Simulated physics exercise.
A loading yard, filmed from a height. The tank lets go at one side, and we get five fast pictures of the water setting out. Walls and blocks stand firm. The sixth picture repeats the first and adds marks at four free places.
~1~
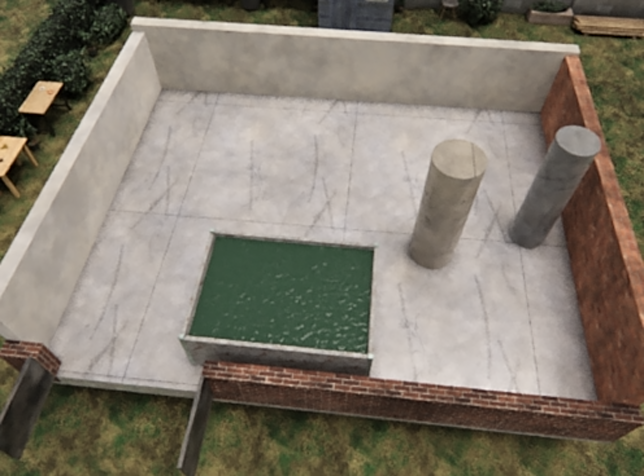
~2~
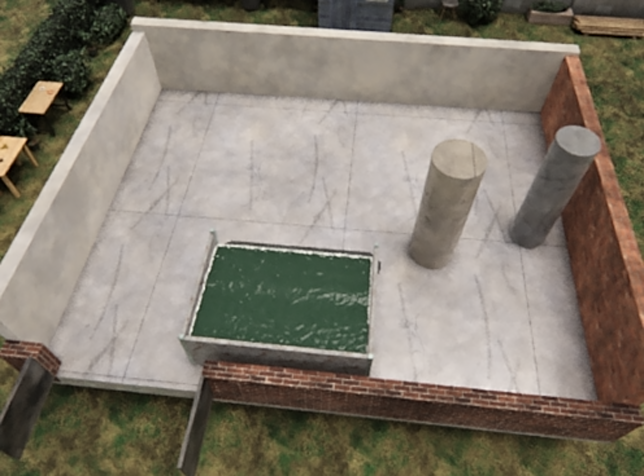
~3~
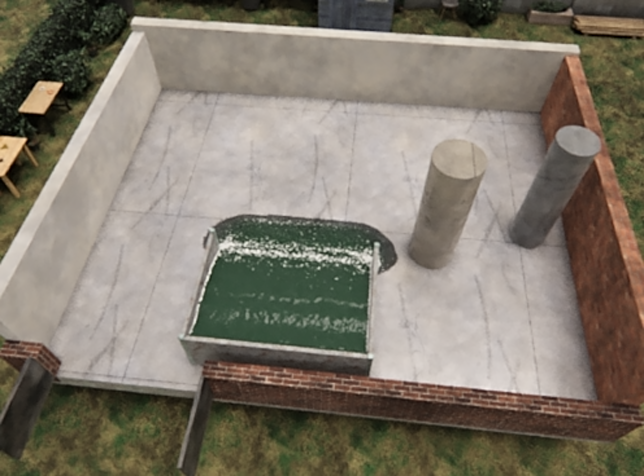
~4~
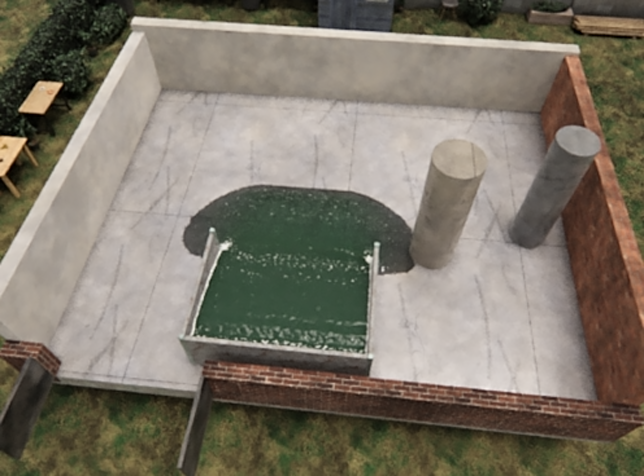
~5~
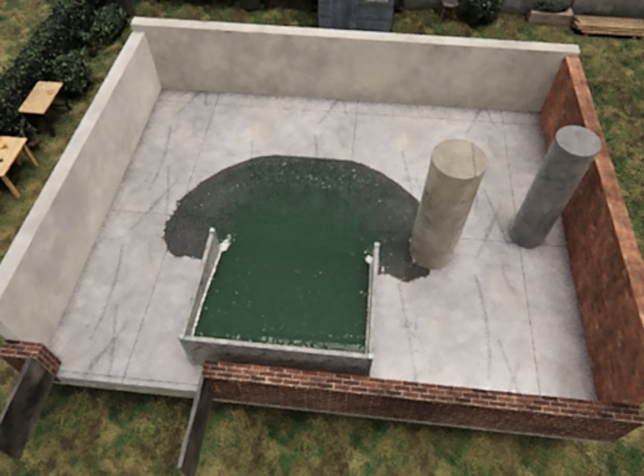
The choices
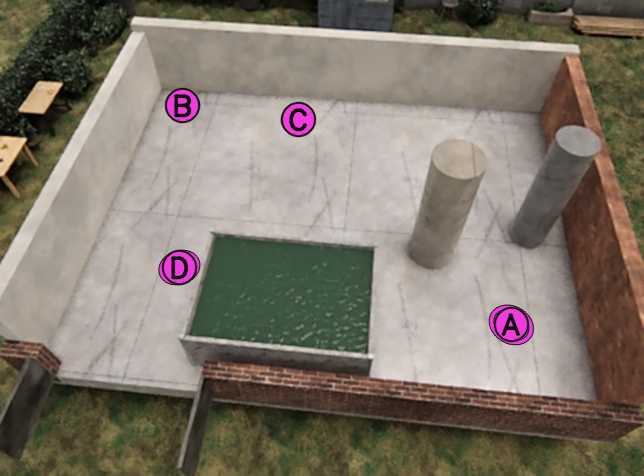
The footage shows a walled yard from above, where green water in a rectangular tank churns and pours out over its far side, spreading across the pale floor in a widening dark arc that reaches the base of the nearer pillar.
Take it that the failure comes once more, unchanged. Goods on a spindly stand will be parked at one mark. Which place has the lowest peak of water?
Best: D.
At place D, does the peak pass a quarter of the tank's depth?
No.
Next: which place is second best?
Place A.
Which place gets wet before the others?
Here it is place C.
In magenta, A at (511, 324); B at (182, 105); C at (298, 119); D at (179, 267).
For place A, the water peaks at about 14 % of the depth that stood in the tank.
For place B, the water peaks at about 53 % of the depth that stood in the tank.
For place C, the water peaks at about 40 % of the depth that stood in the tank.
For place D, the water peaks at about 9 % of the depth that stood in the tank.
